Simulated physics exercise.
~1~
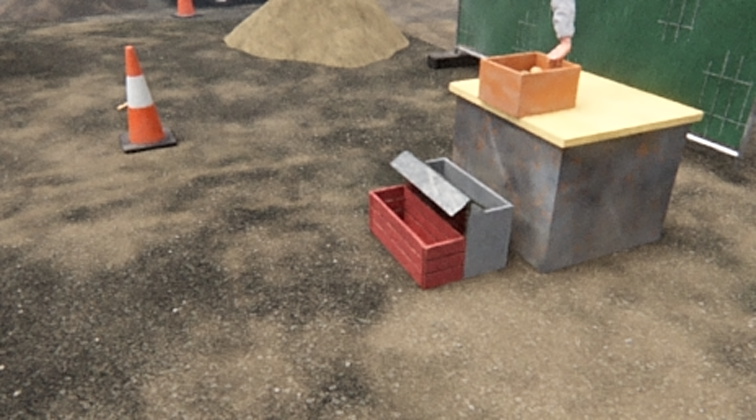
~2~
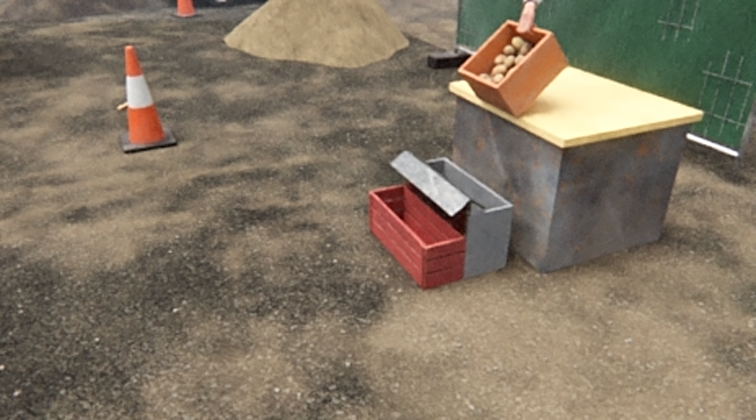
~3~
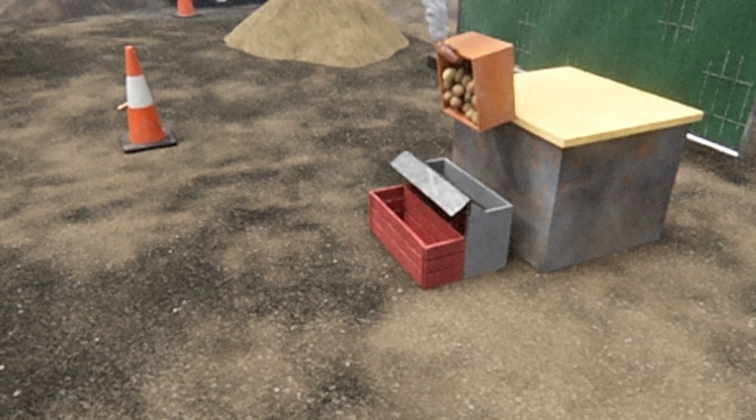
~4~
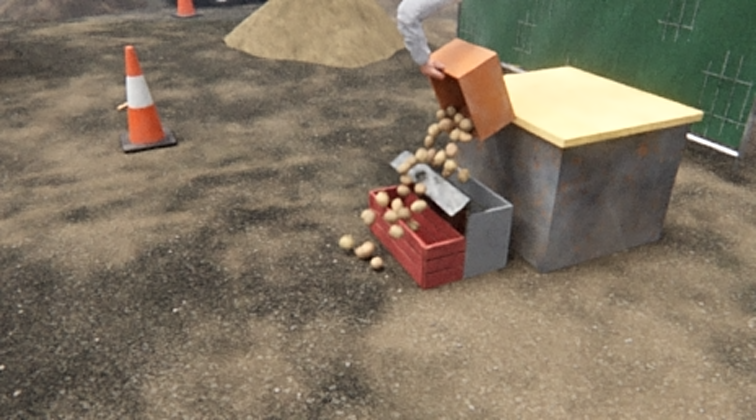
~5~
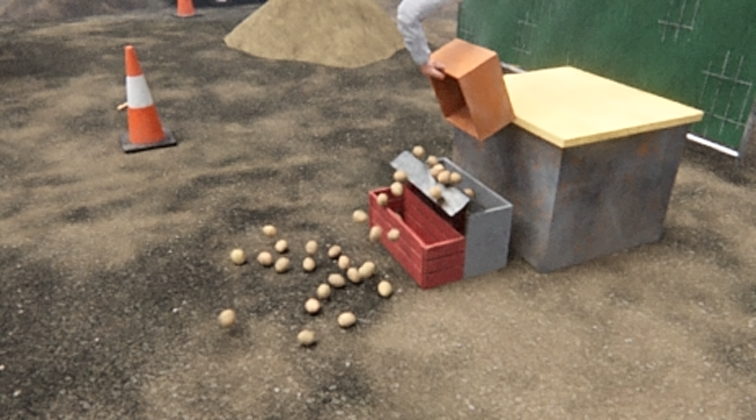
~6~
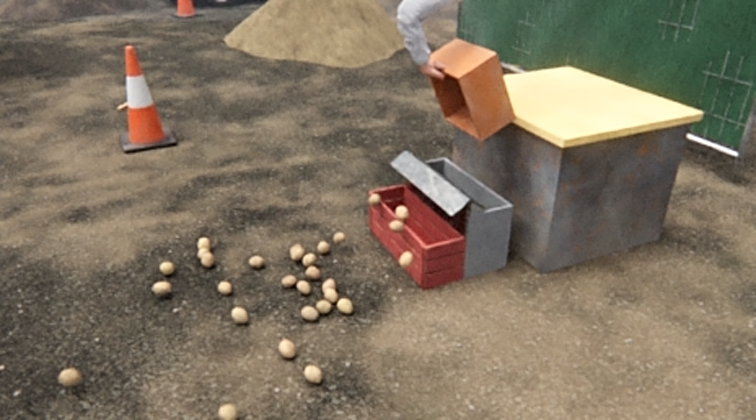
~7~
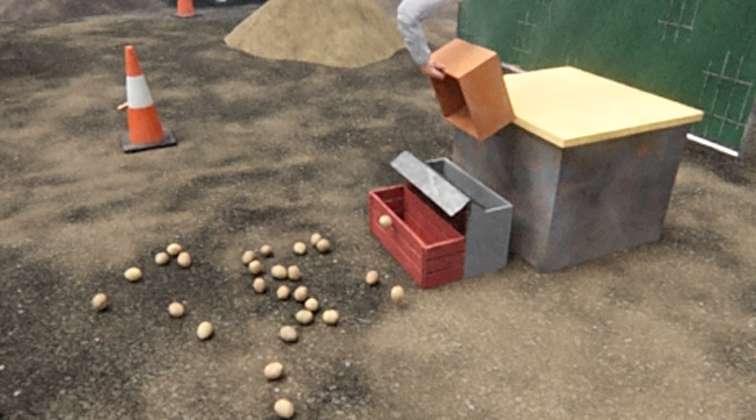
A hand lifted an orange crate of potatoes off a bench and tipped it leftward over a grey tote and a red tub, sending them tumbling down past a steel ridge, and most rolled out across the ground to the left.
